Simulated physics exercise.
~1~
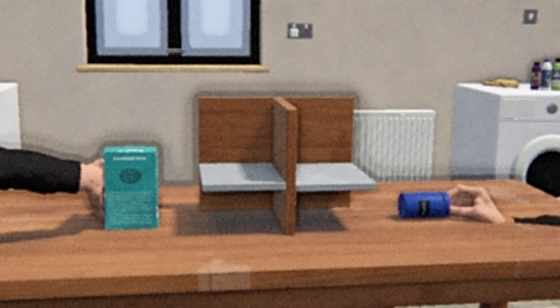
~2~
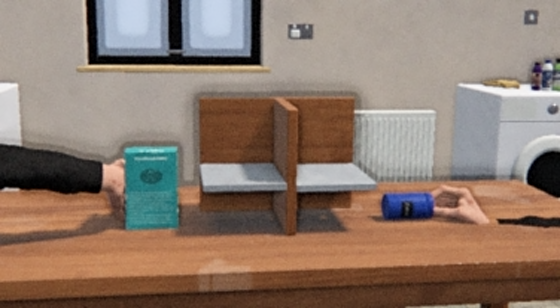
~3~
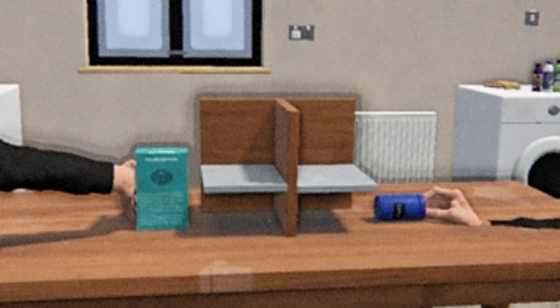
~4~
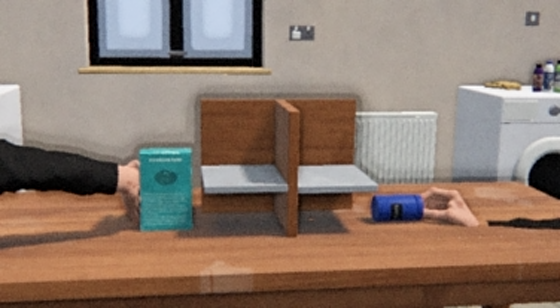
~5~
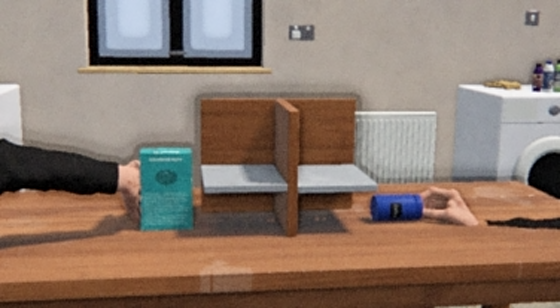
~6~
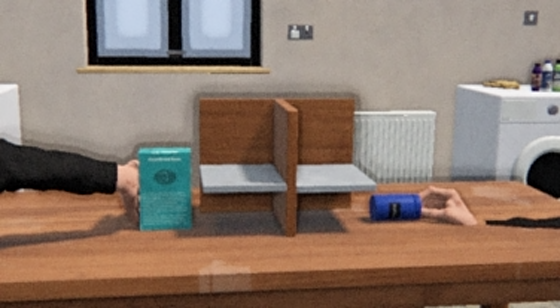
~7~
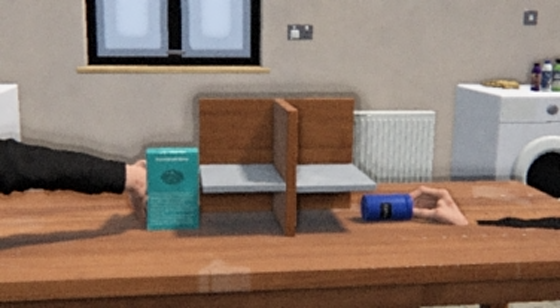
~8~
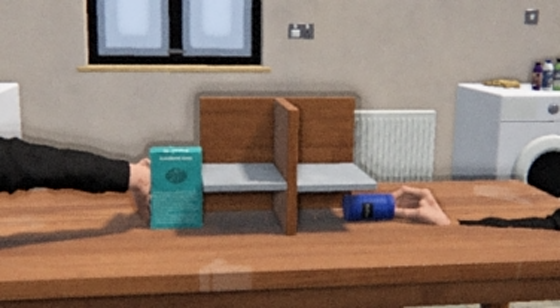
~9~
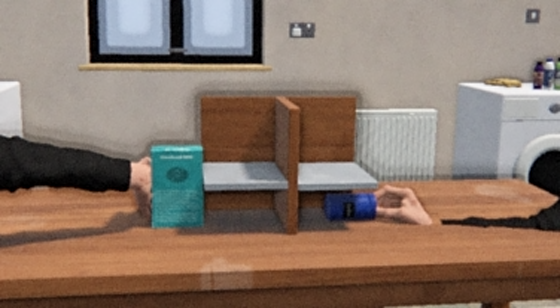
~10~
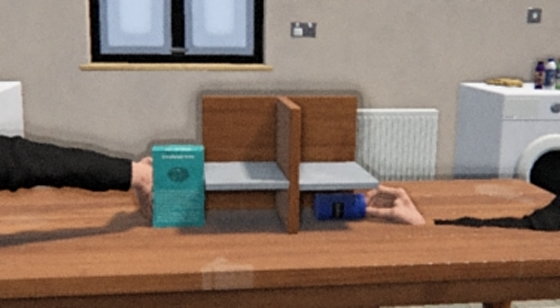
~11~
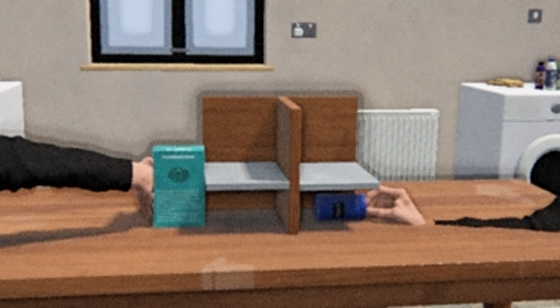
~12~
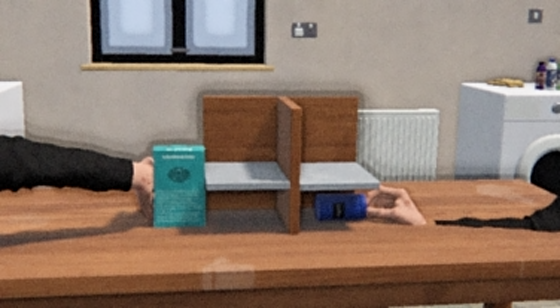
Two hands in dark sleeves reach in from either side of a wooden table, seen from the front in a room with a window, a radiator and a white washing machine behind. The left hand holds an upright turquoise packet, the right a blue jar on its side, with a brown wooden shelf with grey boards between them. Both hands push inward, pause, then push again. The packet stops at the left opening, too tall to pass under the board. The jar keeps sliding left beneath the right board and ends inside, still held, while the packet remains outside.
